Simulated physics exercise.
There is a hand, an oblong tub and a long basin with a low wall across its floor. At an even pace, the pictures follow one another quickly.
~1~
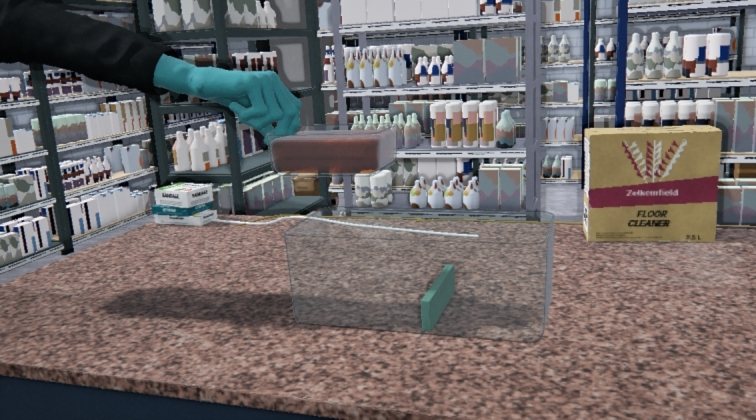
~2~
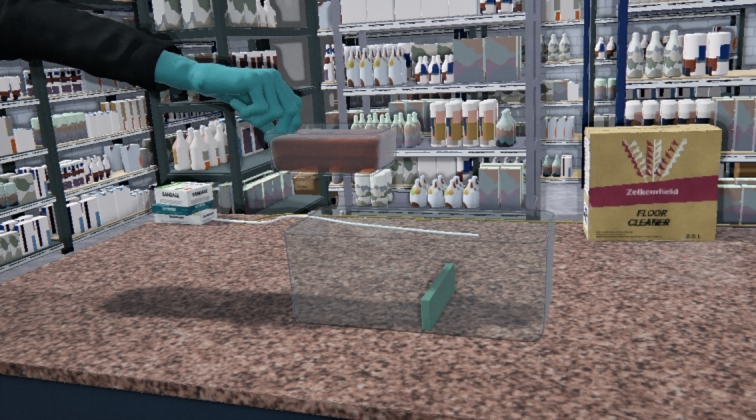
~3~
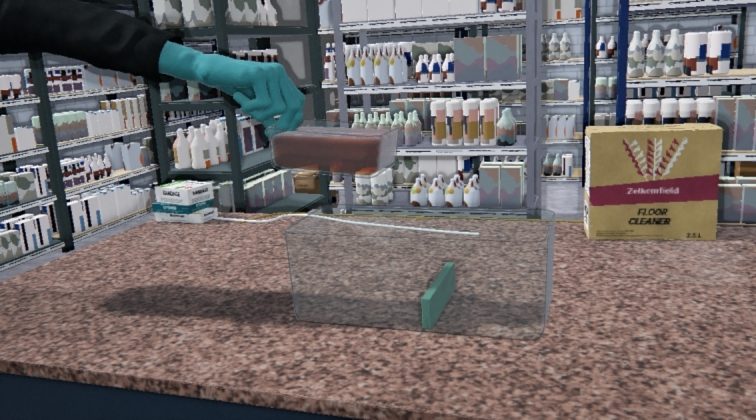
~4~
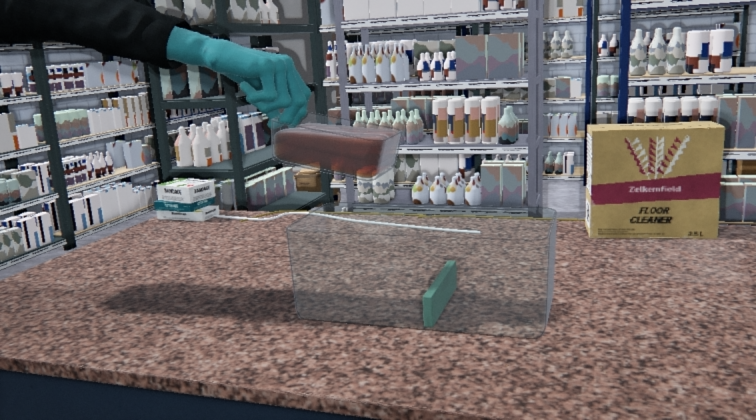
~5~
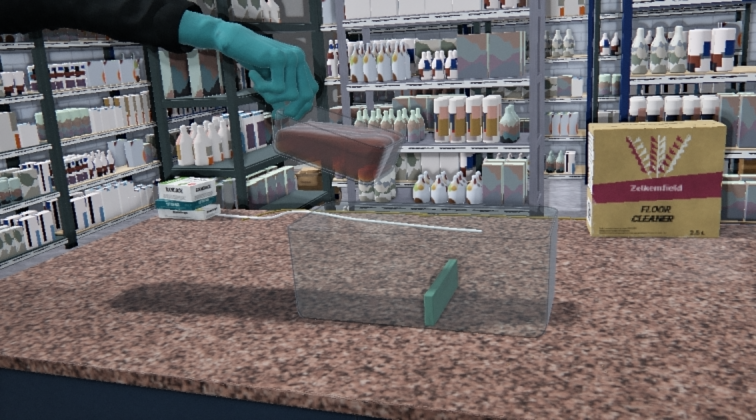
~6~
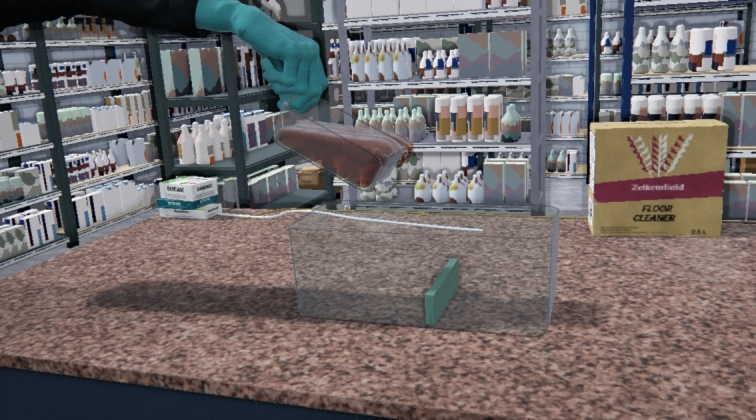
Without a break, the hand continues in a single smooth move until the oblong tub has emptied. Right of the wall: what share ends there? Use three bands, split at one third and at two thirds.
Between a third and two thirds ends up there.
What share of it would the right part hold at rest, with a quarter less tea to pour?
Result: Around 30 per cent.
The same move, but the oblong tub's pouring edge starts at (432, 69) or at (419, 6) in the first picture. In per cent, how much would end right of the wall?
In turn 80 % and 70 %.
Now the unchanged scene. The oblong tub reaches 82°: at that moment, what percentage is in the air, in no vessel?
About 20 per cent.
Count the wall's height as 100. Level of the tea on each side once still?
Once still, it is 30 % on the left and 40 % on the right.
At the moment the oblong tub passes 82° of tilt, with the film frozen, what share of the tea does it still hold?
Near 10 percent is still in there.
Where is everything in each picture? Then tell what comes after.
The first picture shows tilt 0°; pouring edge (388, 130); surface from (285, 137) to (388, 135); the long basin's rim runs from (304, 221) to (550, 229); the wall's top is at (439, 283).
The second picture shows tilt 1°; pouring edge (389, 130); surface from (285, 135) to (388, 135).
The third picture shows tilt 5°; pouring edge (390, 133); surface from (287, 132) to (390, 135).
The fourth picture shows tilt 11°; pouring edge (393, 137); surface from (289, 129) to (393, 135).
The fifth picture shows tilt 19°; pouring edge (395, 145); surface from (291, 127) to (397, 139); 3 per cent is over the edge.
The sixth picture shows tilt 28°; pouring edge (396, 154); surface from (292, 126) to (386, 140); 9 per cent is over the edge.
A moment on, the oblong tub is tipped on its side and 11 per cent is still to pour, 26 is left of the wall and 41 right of it.
Next, the oblong tub is tipped on its side and 3 per cent is still to pour, 42 is left of the wall and 52 right of it.
Then the oblong tub is tipped on its side and 0 per cent is still to pour, 46 is left of the wall and 52 right of it.
Later the oblong tub is tipped on its side and 0 per cent is still to pour, 47 is left of the wall and 52 right of it.
Finally, 47 per cent lies left of the wall, 52 right of it and 1 outside.
